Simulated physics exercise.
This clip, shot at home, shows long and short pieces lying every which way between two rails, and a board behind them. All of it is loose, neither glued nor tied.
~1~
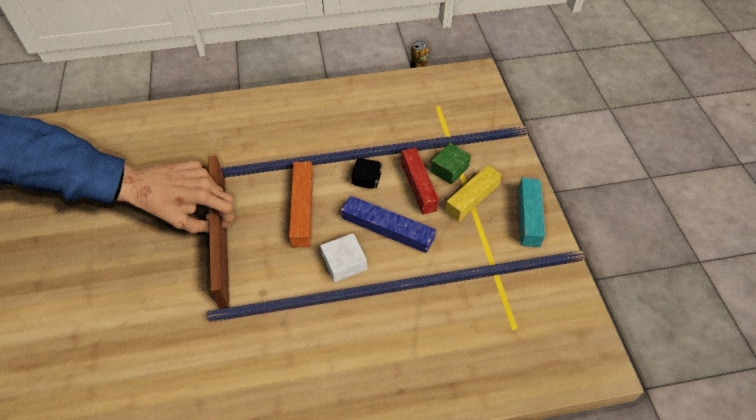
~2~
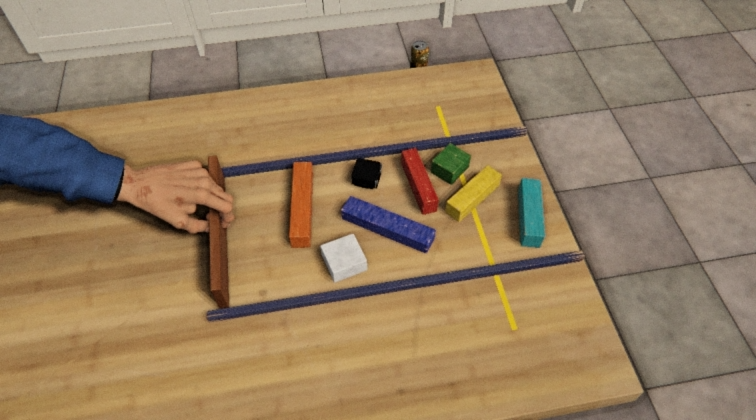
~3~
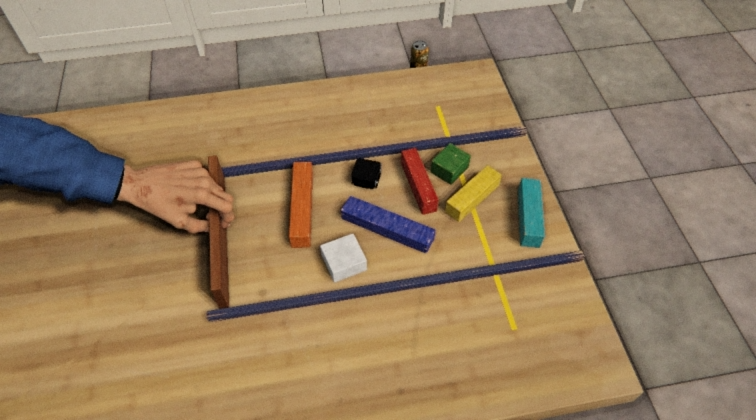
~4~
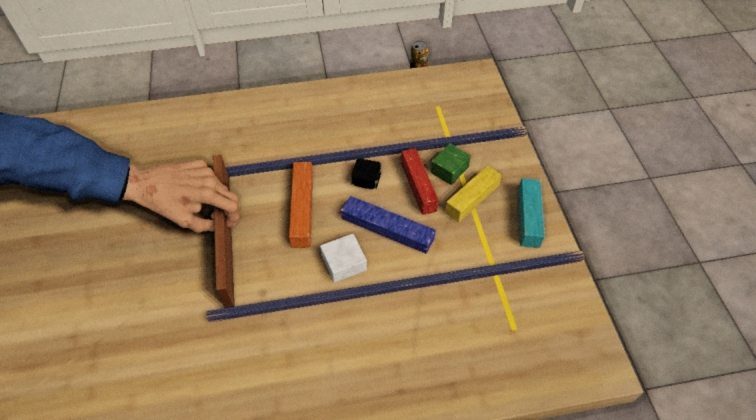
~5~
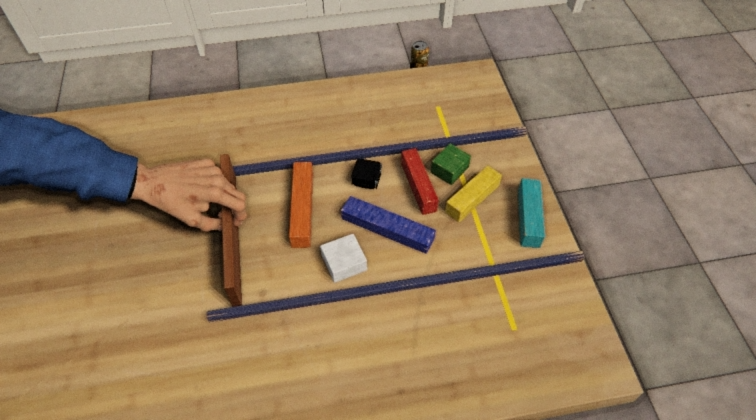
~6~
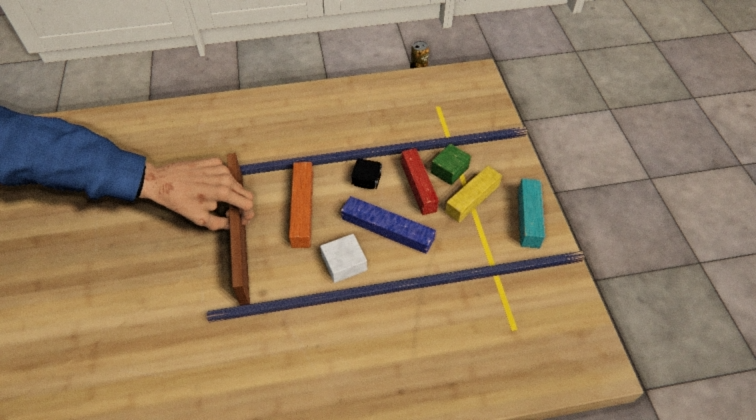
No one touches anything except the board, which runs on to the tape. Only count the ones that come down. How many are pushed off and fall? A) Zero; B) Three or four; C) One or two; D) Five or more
Zero.
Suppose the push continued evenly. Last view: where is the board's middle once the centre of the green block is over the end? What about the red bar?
The middle is at (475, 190) when it's the green block, and at (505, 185) when it's the red bar.
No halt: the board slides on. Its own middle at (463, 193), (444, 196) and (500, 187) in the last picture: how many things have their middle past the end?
Over the end: 0, 0, 3.
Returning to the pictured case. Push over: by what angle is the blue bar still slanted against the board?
Near 20 degrees.
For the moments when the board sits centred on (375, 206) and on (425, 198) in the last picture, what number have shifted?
So far 5, and 7 at the second.
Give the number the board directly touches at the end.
Number: 2.
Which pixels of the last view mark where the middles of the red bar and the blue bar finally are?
The red bar settles near (510, 163); as for the blue bar, near (523, 217).
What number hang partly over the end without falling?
As for overhanging, the count is 3.
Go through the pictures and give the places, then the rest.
In the first frame, turquoise bar (531, 212); yellow bar (474, 193); green block (451, 164); board (218, 229); tape (471, 203).
In the second frame, yellow bar (474, 193); white block (344, 258).
In the third frame, green block (451, 164); red bar (419, 181).
In the fourth frame, turquoise bar (531, 212); blue bar (388, 224).
In the fifth frame, yellow bar (474, 193); board (230, 227).
In the sixth frame, turquoise bar (531, 213); yellow bar (474, 194); green block (451, 164); board (238, 226); tape (471, 203).
Early on, none off yet; turquoise bar at rest near (531, 213); yellow bar at rest near (474, 194); green block at rest near (451, 164).
A while later, none off yet; turquoise bar at rest near (533, 213); yellow bar travelled about its own width near (512, 188); green block travelled well along near (503, 157).
Finally, the number that fall off is zero.
